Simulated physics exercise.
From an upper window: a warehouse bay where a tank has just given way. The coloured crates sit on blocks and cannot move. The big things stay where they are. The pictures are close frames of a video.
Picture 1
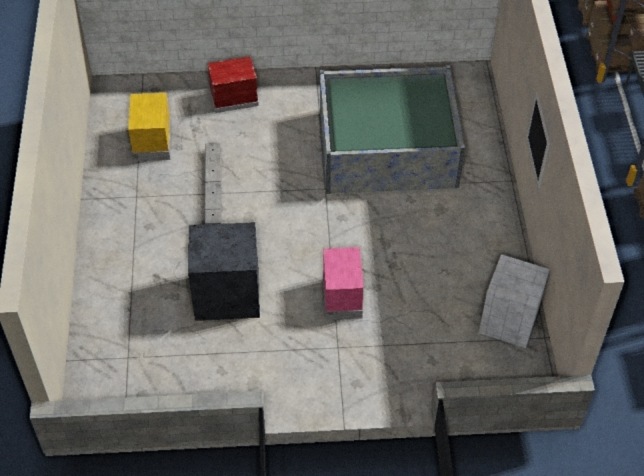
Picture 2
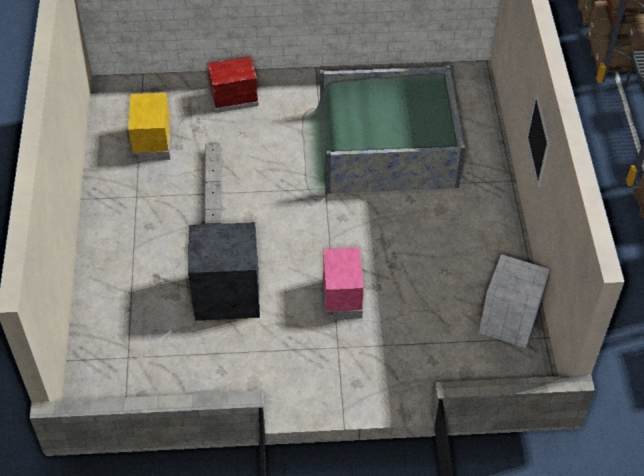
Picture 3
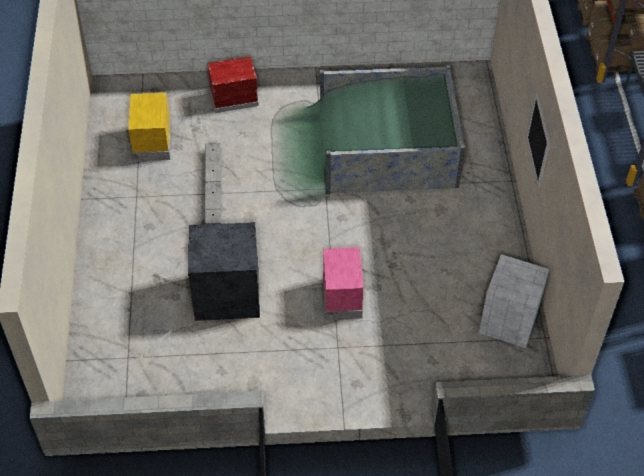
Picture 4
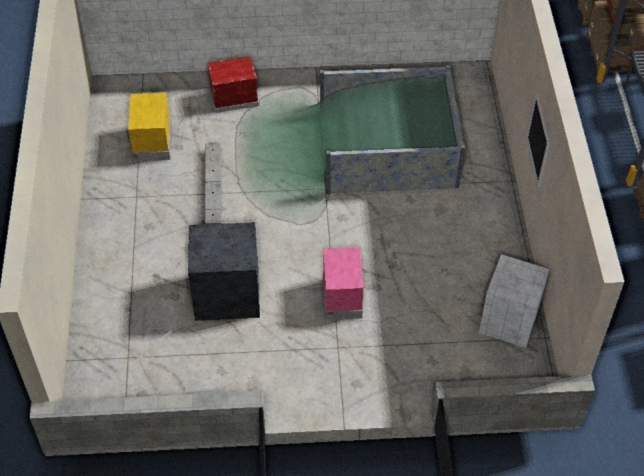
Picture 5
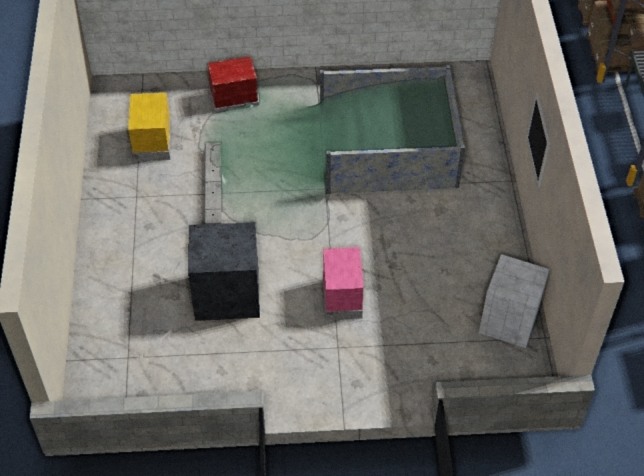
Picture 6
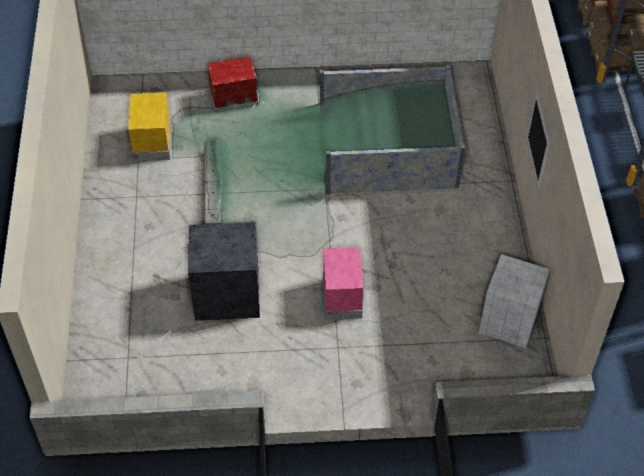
The large tank's left side gave way, and green water poured out to the left, spreading across the floor past a low wall and reaching near the red and yellow boxes, which stayed put.
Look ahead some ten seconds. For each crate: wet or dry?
One by one: The pink crate stays dry; the yellow crate gets wet; the red crate gets wet.
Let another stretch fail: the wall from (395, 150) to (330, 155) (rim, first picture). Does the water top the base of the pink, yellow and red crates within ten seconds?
Then: Pink takes water, yellow is safe, red remains dry.
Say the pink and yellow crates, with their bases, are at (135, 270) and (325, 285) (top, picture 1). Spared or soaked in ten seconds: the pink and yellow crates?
In short: Pink crate is soaked; yellow crate remains dry.
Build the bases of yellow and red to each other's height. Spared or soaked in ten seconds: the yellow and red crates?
The yellow one ends up wet; the red one gets wet.
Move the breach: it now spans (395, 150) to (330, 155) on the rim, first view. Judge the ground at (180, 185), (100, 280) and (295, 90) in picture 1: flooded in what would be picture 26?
One after the other: No water, flooded, free of water.
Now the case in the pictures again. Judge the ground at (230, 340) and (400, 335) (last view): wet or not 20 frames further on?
In that order: Not flooded, free of water.
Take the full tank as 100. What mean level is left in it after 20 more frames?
Some 16 per cent.
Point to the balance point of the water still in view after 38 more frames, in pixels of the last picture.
Around (238, 225).
A moment on, water covers 30 % of the floor; the pink crate water round its plinth, the yellow crate water round its plinth, the red crate water round its plinth.
Next, water covers 45 % of the floor; the pink crate water round its plinth, the yellow crate water round its plinth, the red crate water round its plinth.
Then, water covers 60 % of the floor; the pink crate water round its plinth, the yellow crate water round its plinth, the red crate water round its plinth.
Later, water covers 85 % of the floor; the pink crate water round its plinth, the yellow crate water round its plinth, the red crate water round its plinth.
In the end, water covers 100 % of the floor; the pink crate stayed above the water, the yellow crate was topped, the red crate was topped.
